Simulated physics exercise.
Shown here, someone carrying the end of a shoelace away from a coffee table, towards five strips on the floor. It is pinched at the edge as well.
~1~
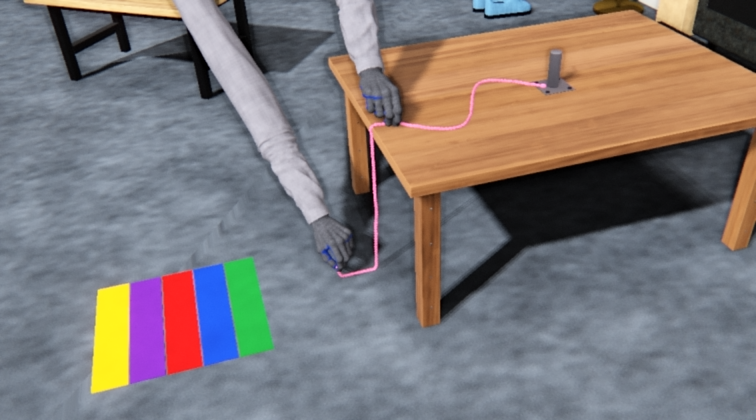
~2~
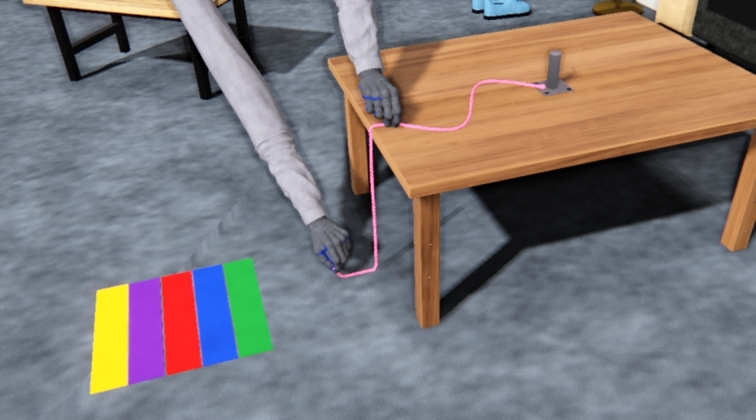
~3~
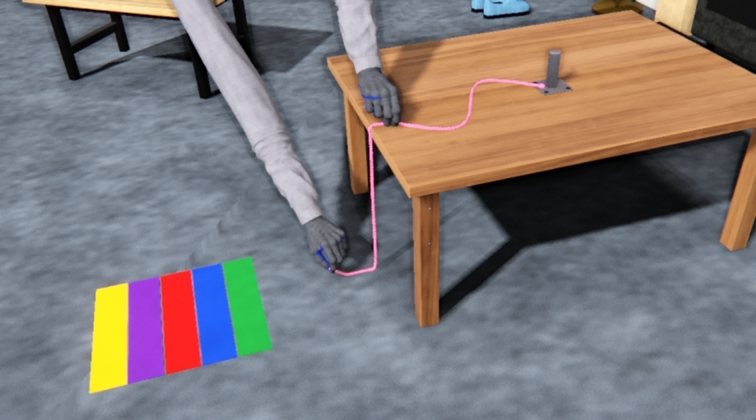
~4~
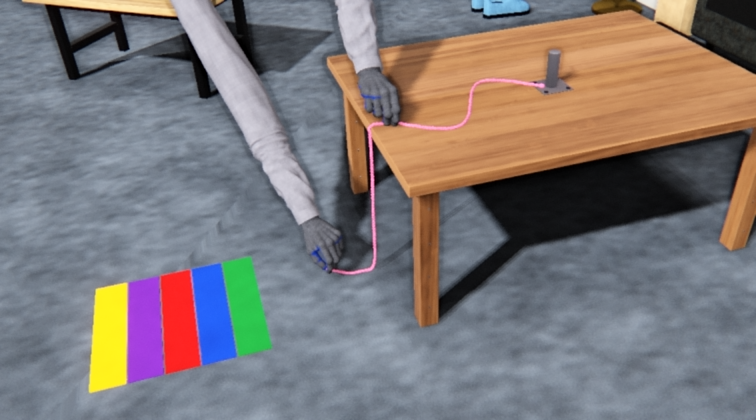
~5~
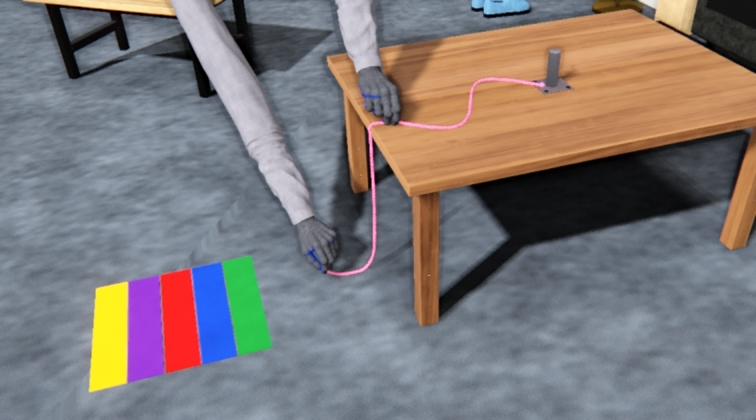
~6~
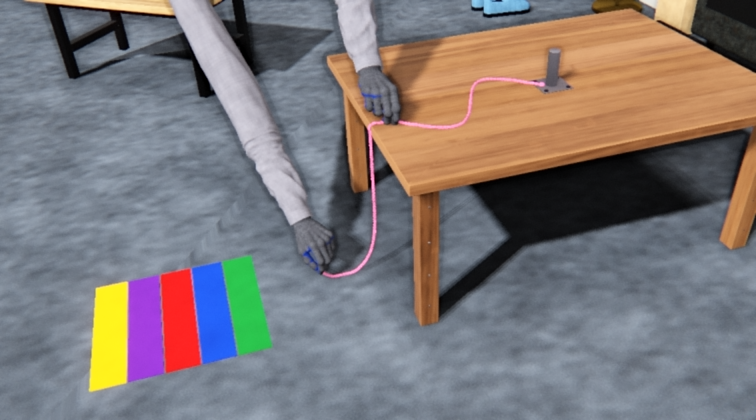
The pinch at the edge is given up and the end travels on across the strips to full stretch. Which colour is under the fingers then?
The purple one.
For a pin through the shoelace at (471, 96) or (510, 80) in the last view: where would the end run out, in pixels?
About (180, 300) and (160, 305).
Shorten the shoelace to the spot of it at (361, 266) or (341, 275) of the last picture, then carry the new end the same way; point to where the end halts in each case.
In that order: (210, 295) and (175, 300).
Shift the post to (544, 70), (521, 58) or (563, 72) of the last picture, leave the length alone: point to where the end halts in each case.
Try by try, around (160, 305), (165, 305) and (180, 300).
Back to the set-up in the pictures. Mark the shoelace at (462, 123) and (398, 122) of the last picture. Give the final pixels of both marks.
Near (392, 118) and (335, 152).
Soon after, end near (196, 296); over blue.
Then, end near (163, 304); over red.
At full stretch, end near (143, 308); over purple. It halts on the purple strip.
